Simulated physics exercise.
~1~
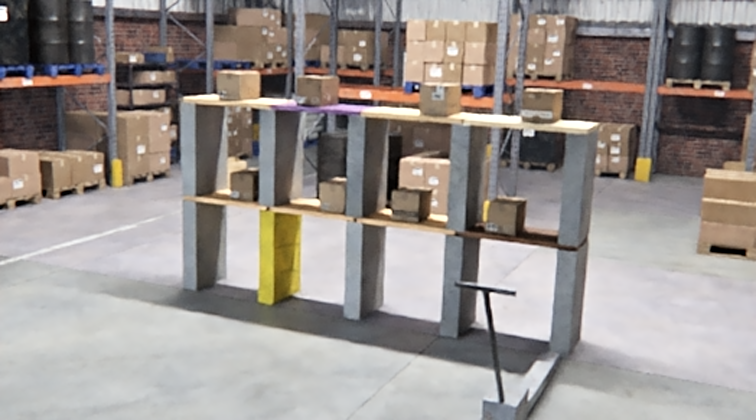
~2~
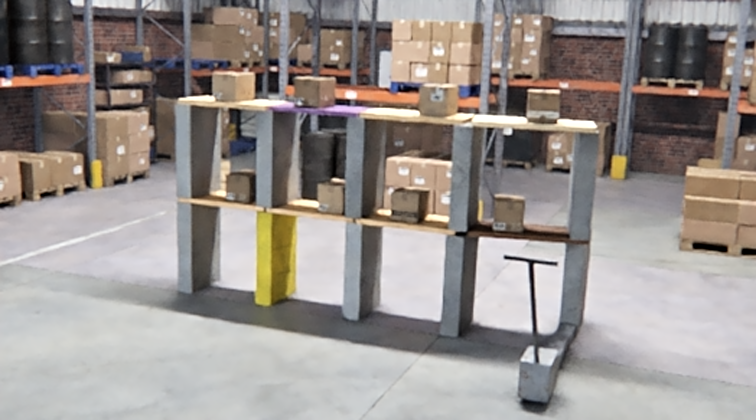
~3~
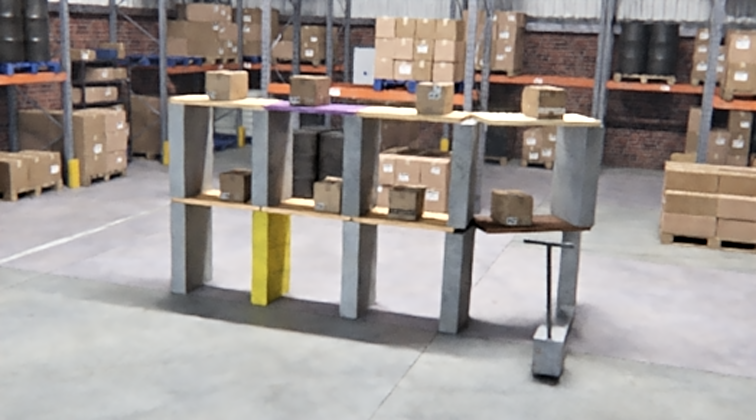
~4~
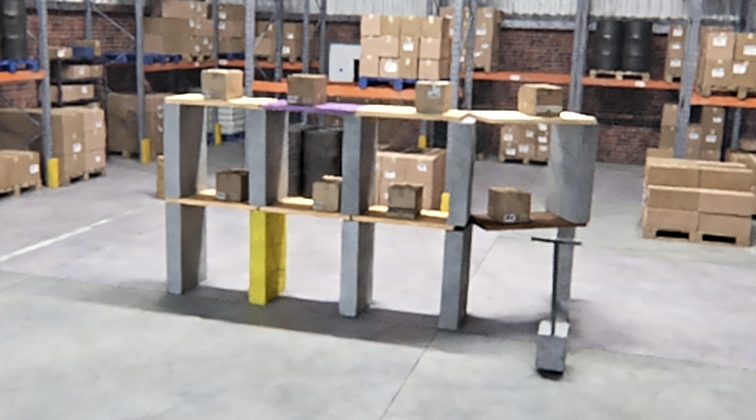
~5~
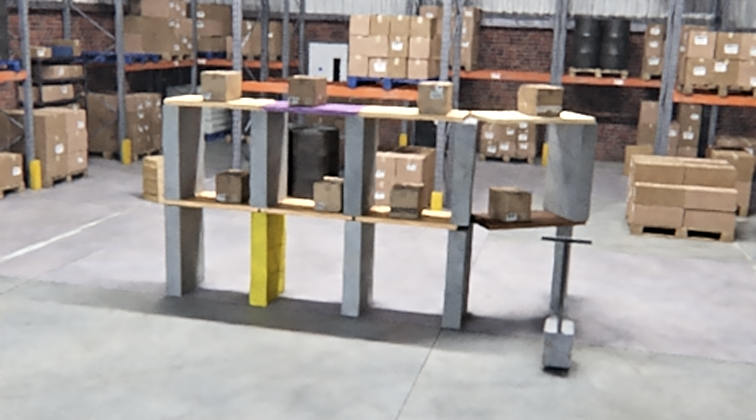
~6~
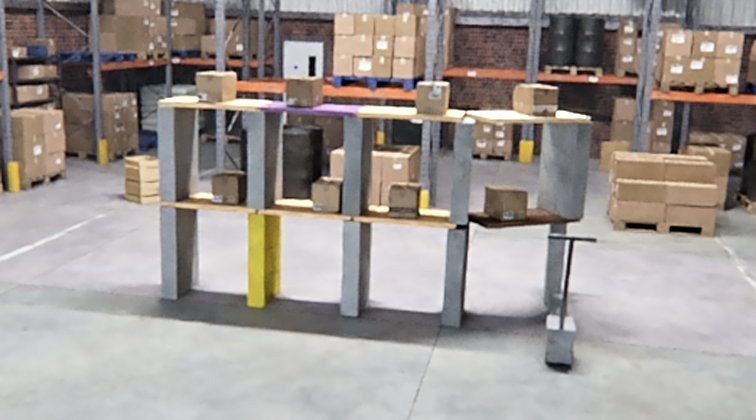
Two-tier shelving of boards and grey blocks staying standing with its cartons as a floor jack pushes the right-hand base upright back.
